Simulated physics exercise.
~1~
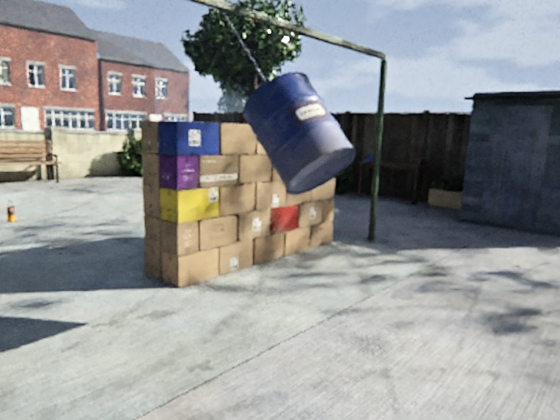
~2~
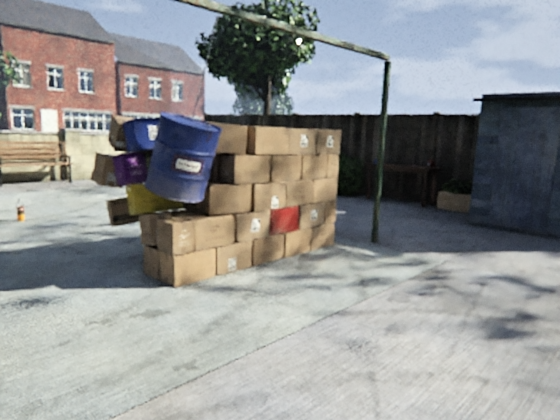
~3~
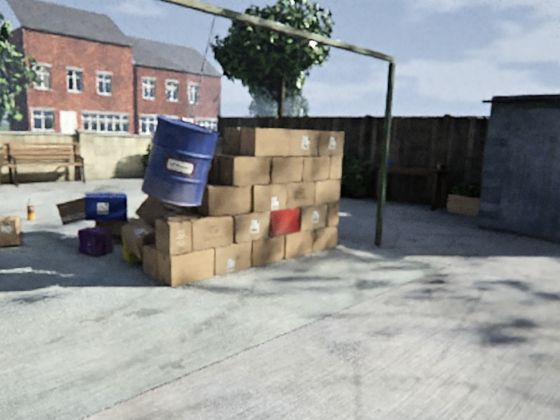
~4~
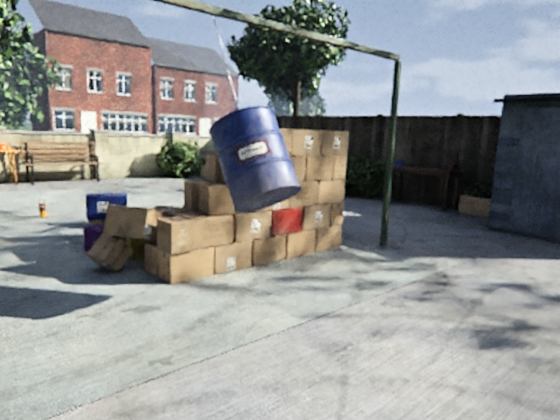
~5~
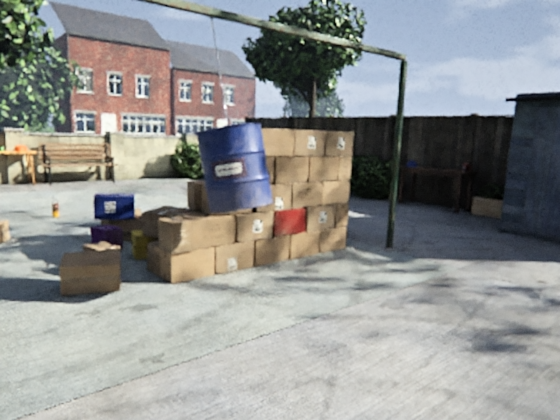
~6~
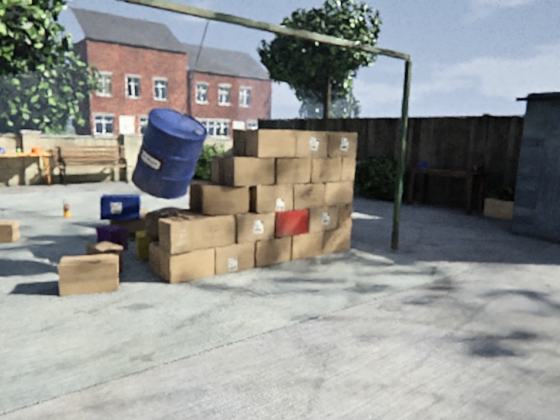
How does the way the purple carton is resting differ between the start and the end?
At the start the purple carton sits upright in the left end of the wall, and at the end it lies on its side on the ground.
A wall of brown cartons, five rows high, stands in a paved yard before a fence and brick houses, seen from the front by a slowly drifting view. Blue, purple and yellow cartons sit at its left end, a red one lower down, and a blue drum hangs from an overhead beam. The drum swings left and knocks the upper left end outward. The blue, purple and yellow cartons tumble to the ground with several brown ones. The drum swings back right, then left again, and is still hanging off to the left while the red carton and most of the wall remain standing.
